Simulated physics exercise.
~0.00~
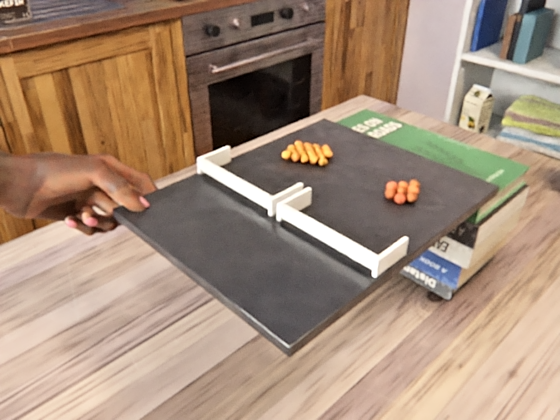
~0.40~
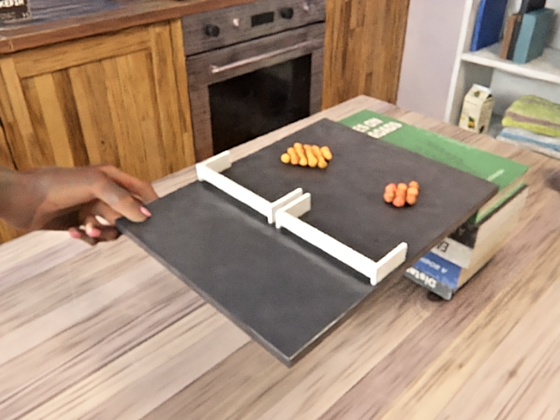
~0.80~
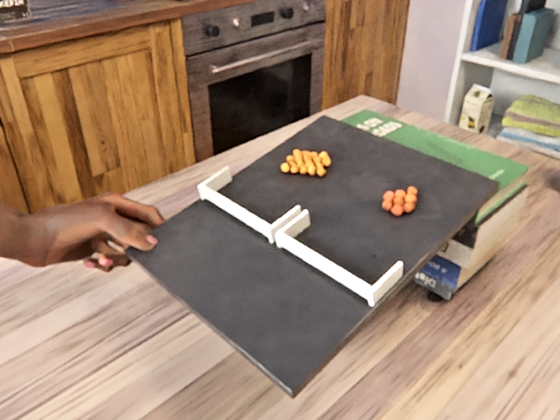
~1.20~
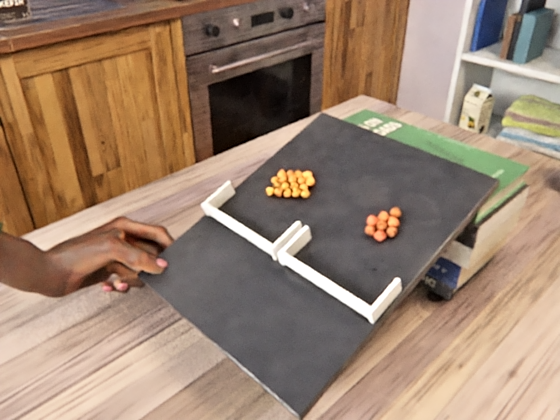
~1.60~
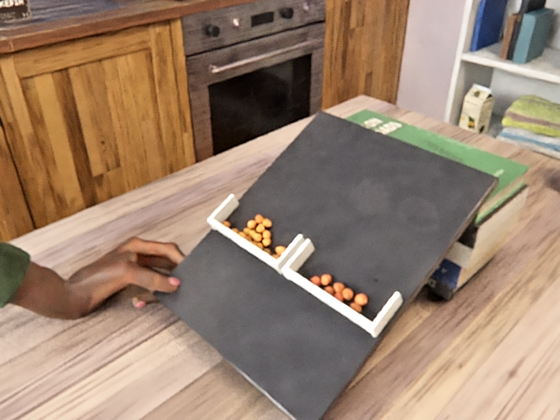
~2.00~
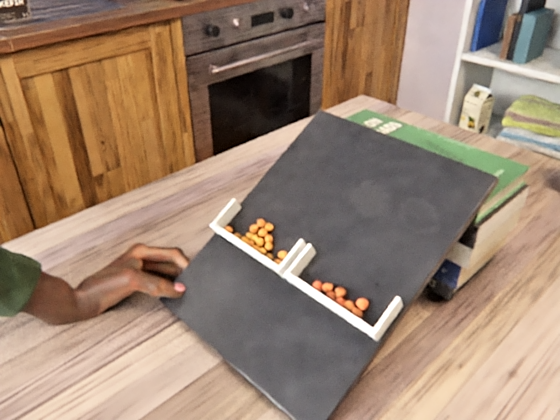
In a kitchen, a hand lowered the free end of a dark board propped on some books, and as the slope steepened, two clusters of small orange pieces slid down and ended up gathered behind the white bars.
